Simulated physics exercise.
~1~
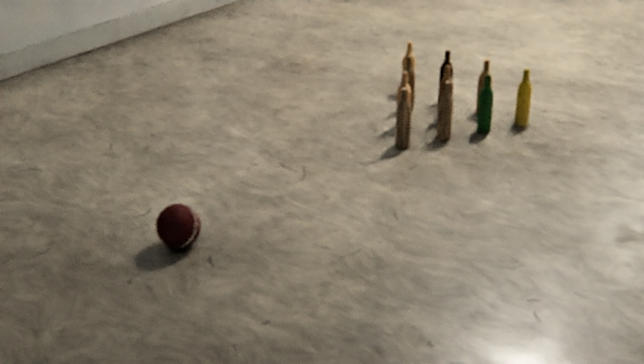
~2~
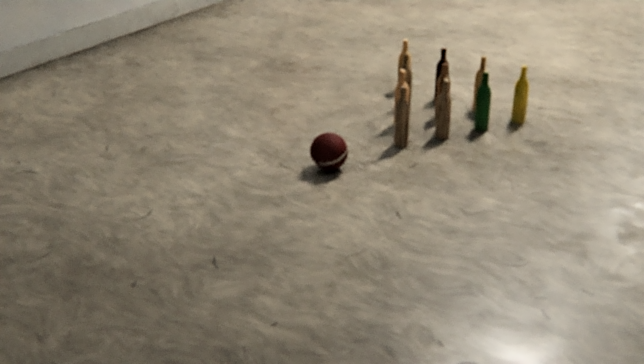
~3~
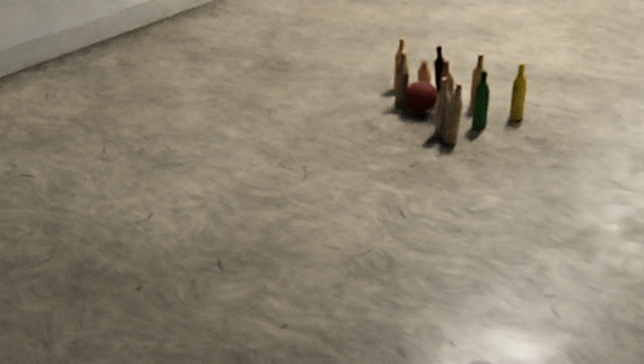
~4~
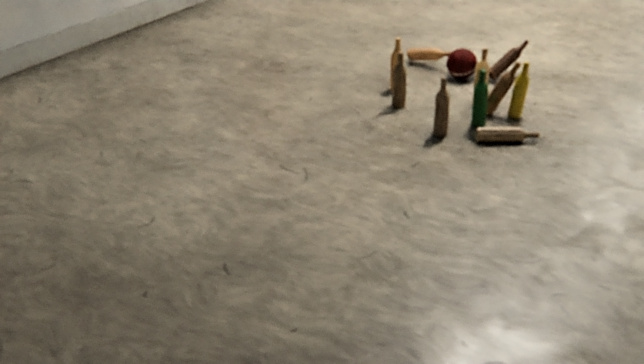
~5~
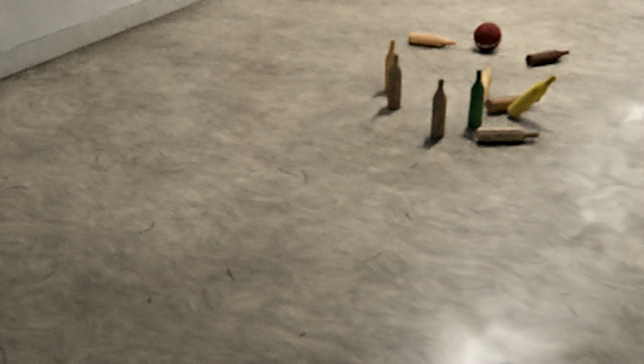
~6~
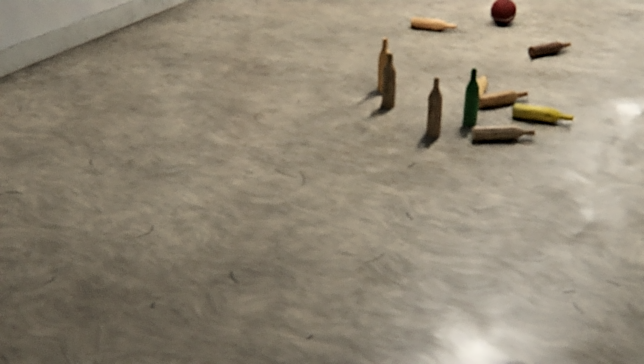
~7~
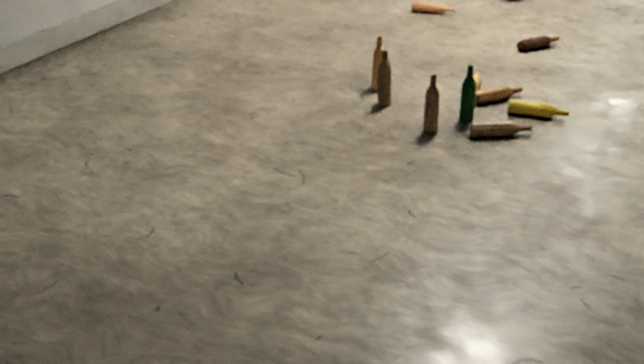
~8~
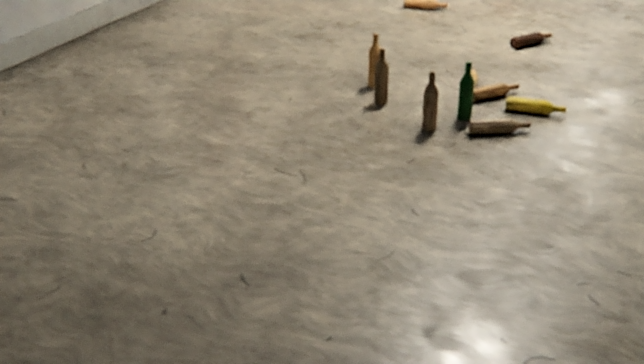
On a mottled grey floor beside a pale wall, a dark red ball rolls toward a cluster of upright, bottle-shaped wooden skittles, most of them brown, with one green and one yellow. It travels right and away from the viewer and drives into the group, knocking skittles aside. Several topple as the ball passes through, and the yellow one tips over last and settles flat. The ball rolls on beyond the far edge and out of sight. The green skittle still stands with a few brown ones, while more than half lie scattered.
